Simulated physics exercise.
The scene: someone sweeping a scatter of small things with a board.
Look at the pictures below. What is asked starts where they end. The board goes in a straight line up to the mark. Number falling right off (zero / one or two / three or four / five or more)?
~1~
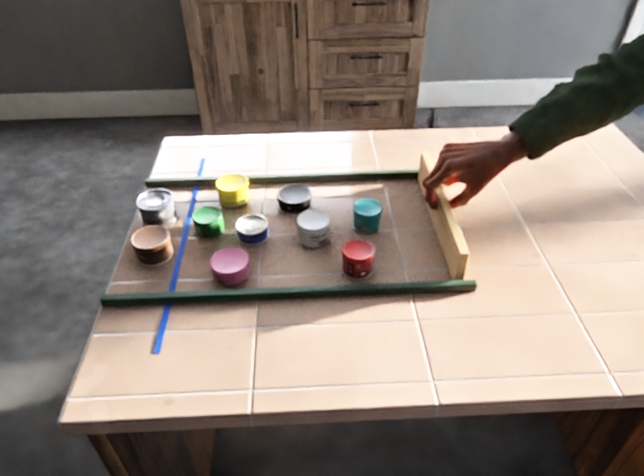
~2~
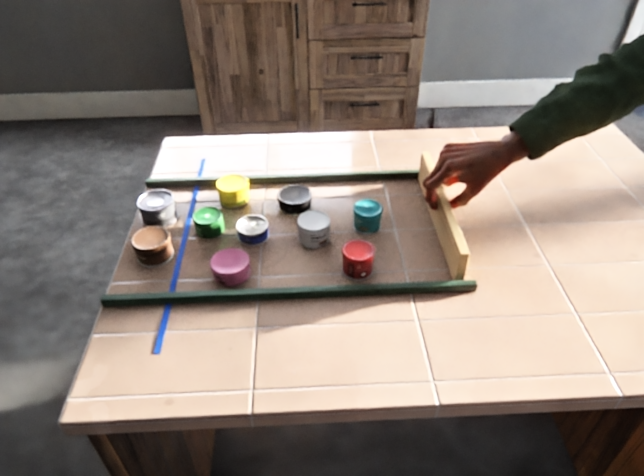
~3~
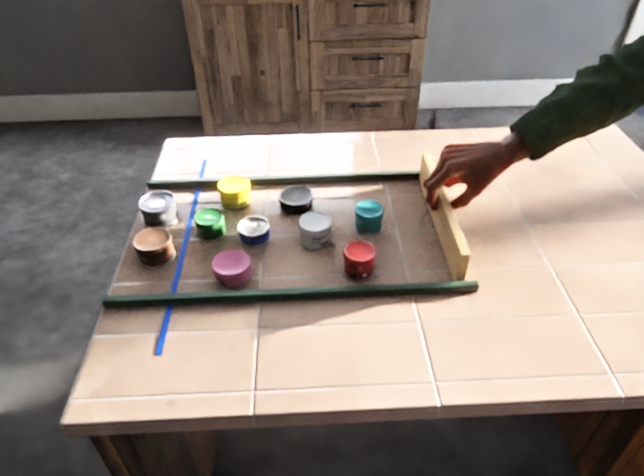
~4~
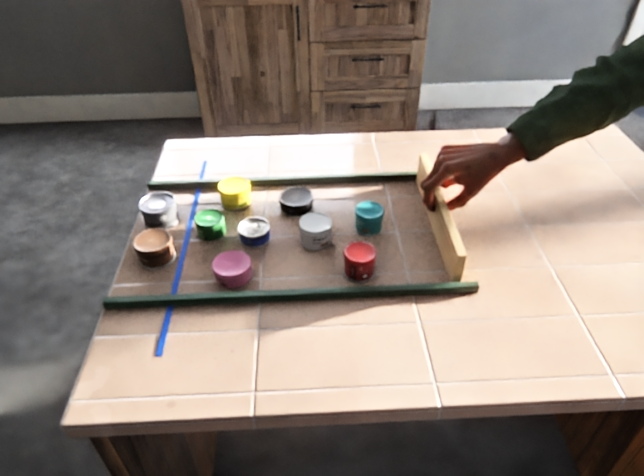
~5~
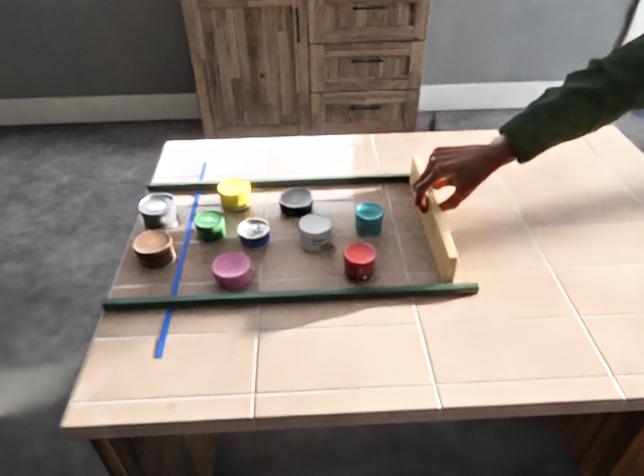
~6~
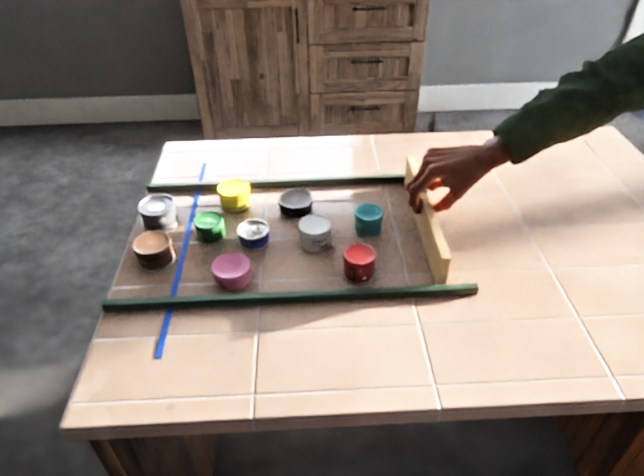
One or two.
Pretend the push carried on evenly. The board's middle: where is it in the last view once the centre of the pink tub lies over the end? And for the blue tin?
For the pink tub, about (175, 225); for the blue tin, about (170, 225).
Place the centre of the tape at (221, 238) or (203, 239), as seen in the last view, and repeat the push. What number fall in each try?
Tallies: 0, 0.
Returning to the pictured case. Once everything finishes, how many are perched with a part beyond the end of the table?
I'd say 2 of them.
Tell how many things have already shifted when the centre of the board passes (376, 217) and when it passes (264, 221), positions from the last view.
Moved so far: 1, then 8.
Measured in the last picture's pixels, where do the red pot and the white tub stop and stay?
Taking them in turn, first comes (157, 276), then (162, 255).
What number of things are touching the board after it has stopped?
4 in contact.
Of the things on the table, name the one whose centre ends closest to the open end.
Grey tin.
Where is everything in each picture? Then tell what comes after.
The first frame shows grey tin (158, 208); brown tin (153, 246); green tub (208, 222); board (440, 211); tape (185, 234).
The second frame shows brown tin (153, 247); black pot (295, 200).
The third frame shows green tub (210, 223); turquoise tin (369, 218).
The fourth frame shows grey tin (160, 211); white tub (316, 231).
The fifth frame shows brown tin (155, 250); red pot (360, 263).
The sixth frame shows grey tin (159, 214); brown tin (154, 251); green tub (210, 227); board (424, 215); tape (187, 239).
Soon after, none off yet; grey tin at rest near (159, 214); brown tin at rest near (154, 251); green tub at rest near (210, 227).
After that, none off yet; grey tin at rest near (159, 214); brown tin at rest near (154, 251); green tub displaced about its own width near (193, 225).
In the end, the number that fall off is one or two; gone, brown tin.
